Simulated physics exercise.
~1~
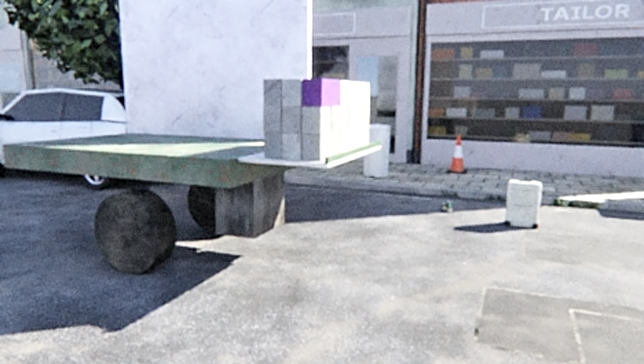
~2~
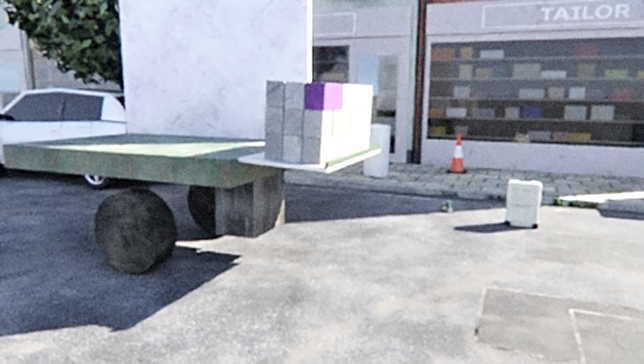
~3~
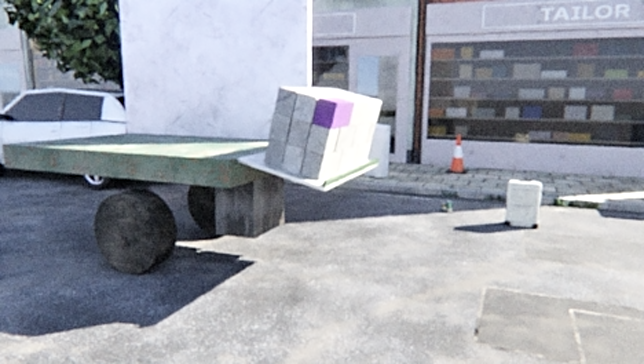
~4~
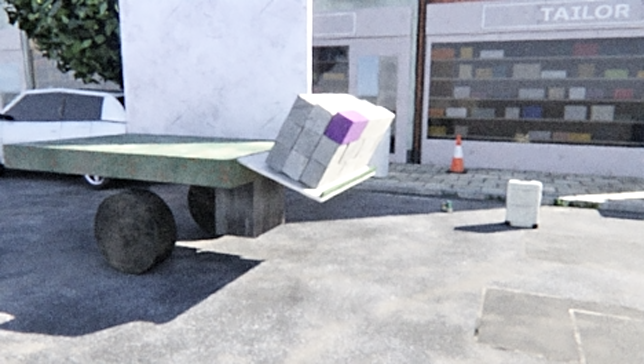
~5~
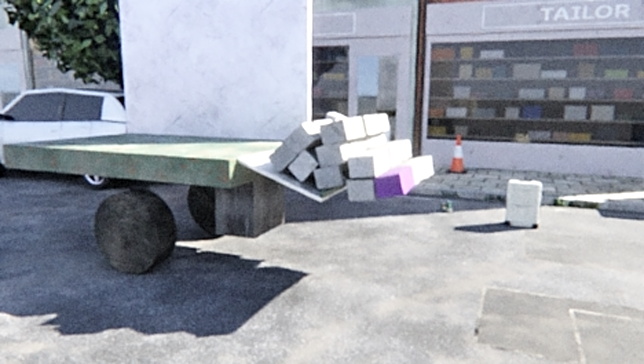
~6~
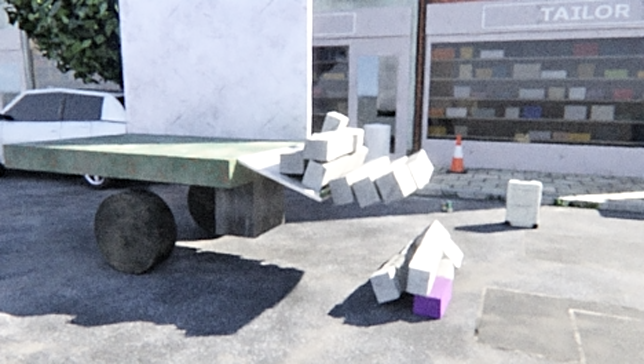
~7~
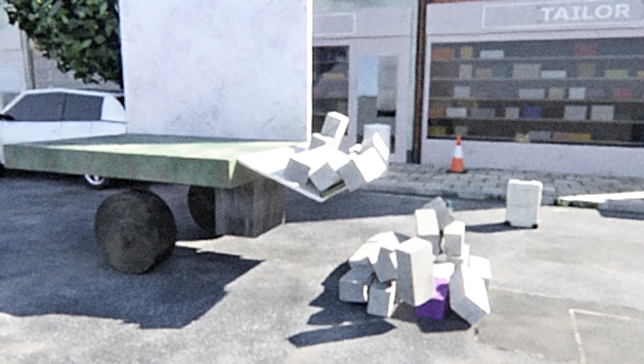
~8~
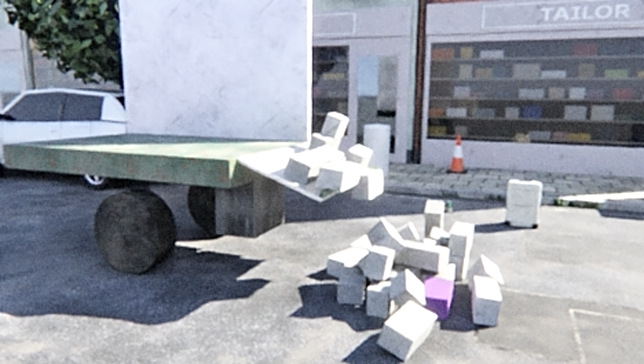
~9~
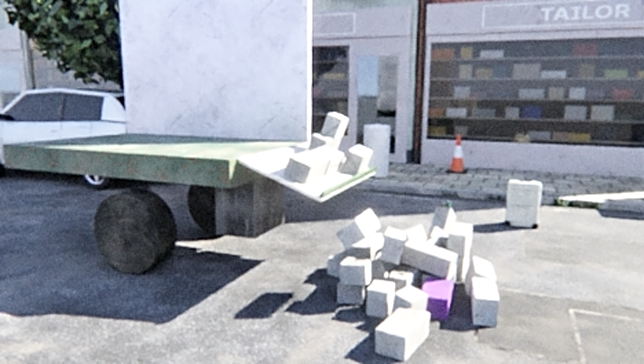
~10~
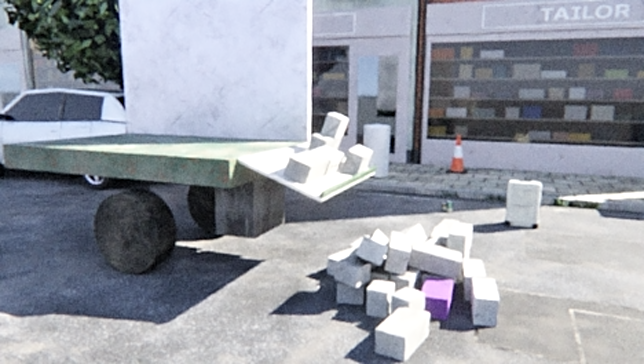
Lorry tail lift tilting down to the right, stacked concrete blocks sliding off and most ending heaped on the road, purple one included.
